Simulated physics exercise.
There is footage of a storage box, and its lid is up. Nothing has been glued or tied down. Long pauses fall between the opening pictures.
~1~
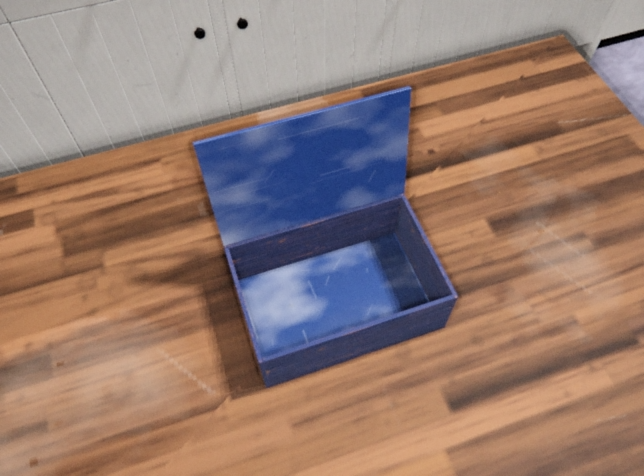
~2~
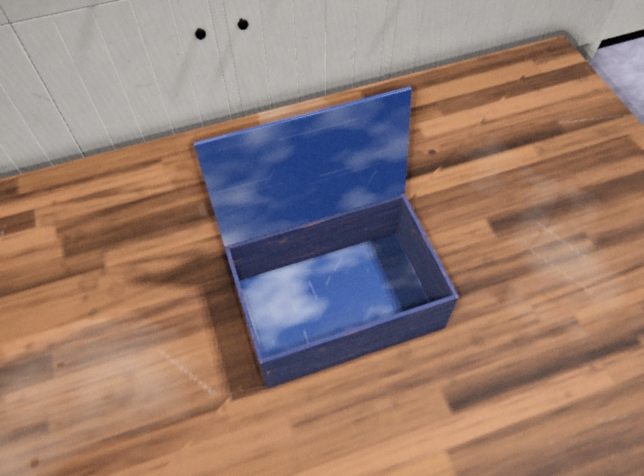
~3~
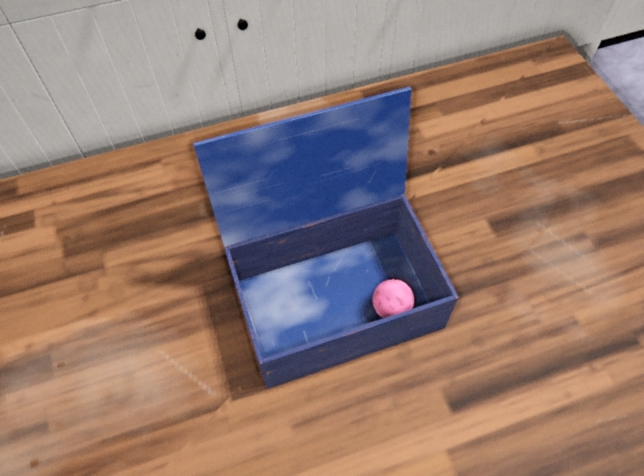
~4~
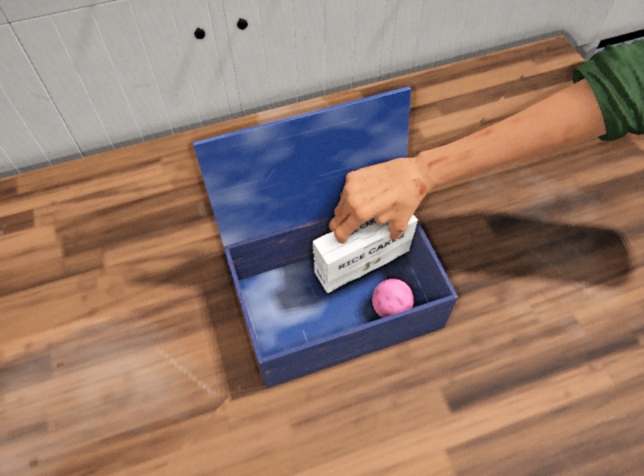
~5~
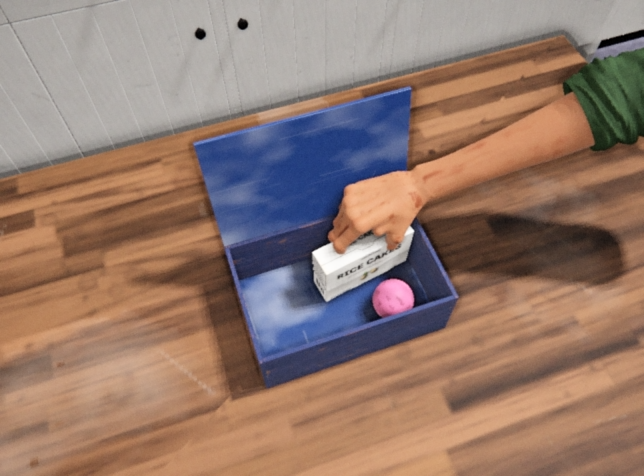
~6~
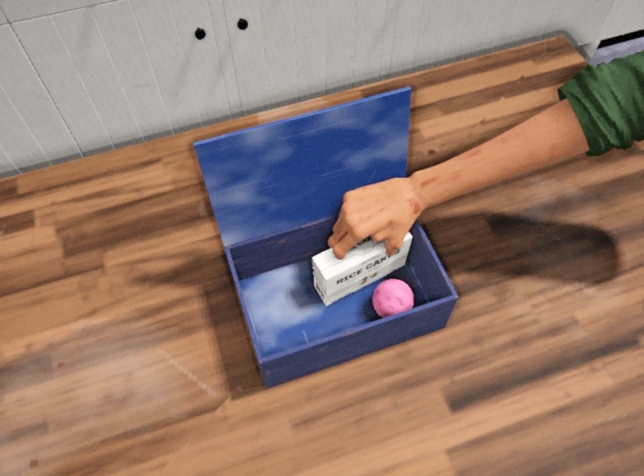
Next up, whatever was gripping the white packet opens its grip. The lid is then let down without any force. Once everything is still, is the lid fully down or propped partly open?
The lid seats properly.
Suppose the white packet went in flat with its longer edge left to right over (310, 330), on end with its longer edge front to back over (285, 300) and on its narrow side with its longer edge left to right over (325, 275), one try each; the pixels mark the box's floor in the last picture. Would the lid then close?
With the first placement the lid ends up closed; with the second, it remains open; with the third, it ends up closed.
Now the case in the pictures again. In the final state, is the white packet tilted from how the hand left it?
In the end, it keeps its orientation.
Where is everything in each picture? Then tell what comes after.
In the first frame, the last thing is not in view yet.
In the second frame, the last thing is not in view yet.
In the third frame, the last thing is not in view yet; pink ball (393, 300).
The fourth frame shows on its way; white packet (364, 246); pink ball (393, 300).
The fifth frame shows on its way; white packet (362, 257); pink ball (393, 300).
The sixth frame shows in place under the hand; white packet (361, 262); pink ball (393, 300).
Then, 1.40 s past the last view, lid 72° above the rim.
Then, 2.00 s past the last view, lid 32° above the rim.
Finally, lid shut; both still in place. Final places as the last picture's camera would see them, white packet near (361, 262).
